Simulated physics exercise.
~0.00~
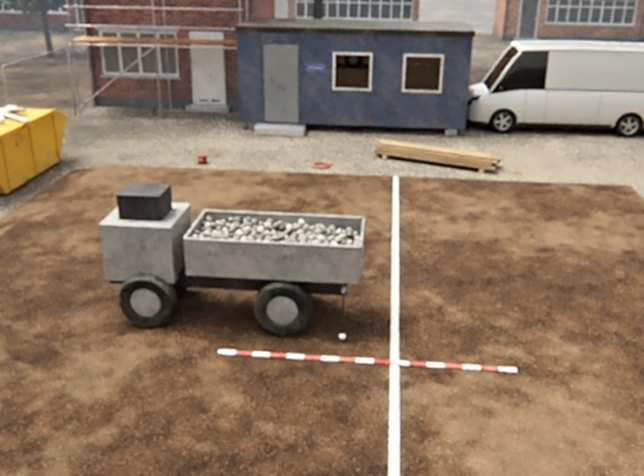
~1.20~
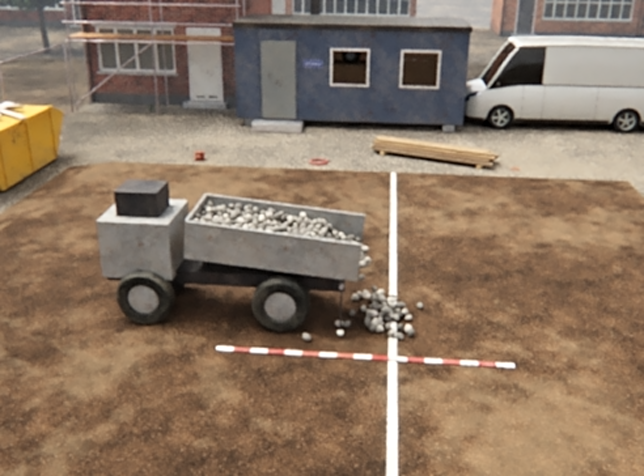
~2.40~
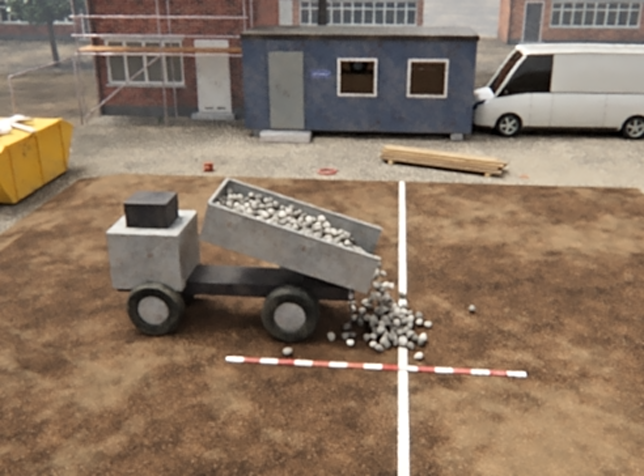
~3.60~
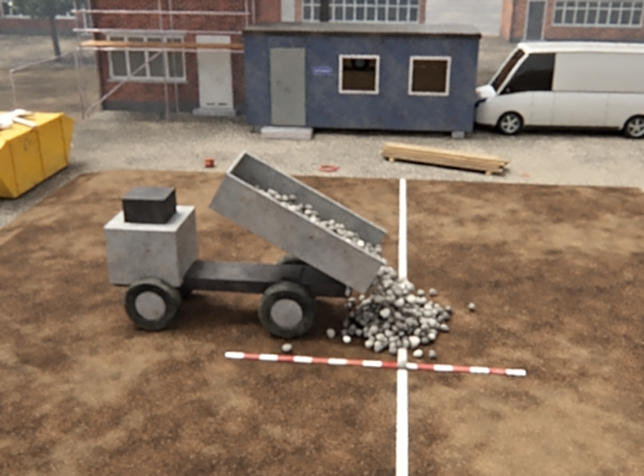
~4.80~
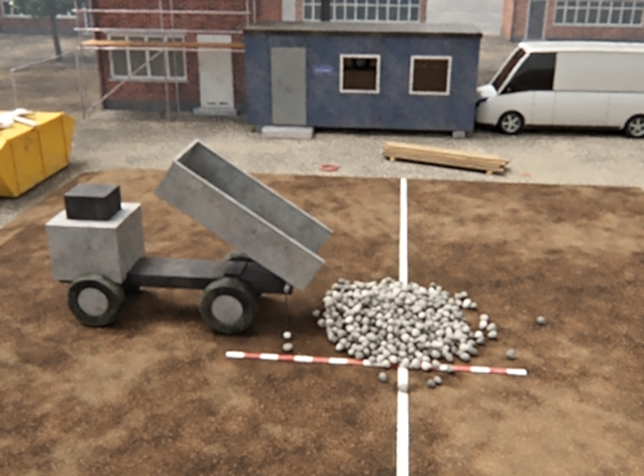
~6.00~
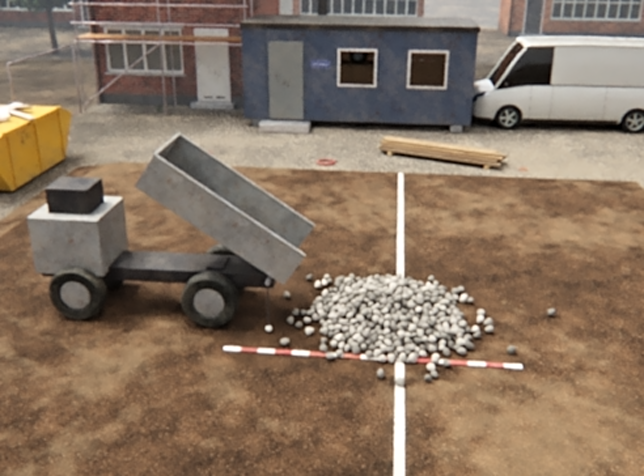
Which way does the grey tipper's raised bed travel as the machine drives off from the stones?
The bed travels to the left, carried along as the machine pulls away from the heap of stones.
On bare ground, a grey tipper dumps stones across a white line and rolls left.
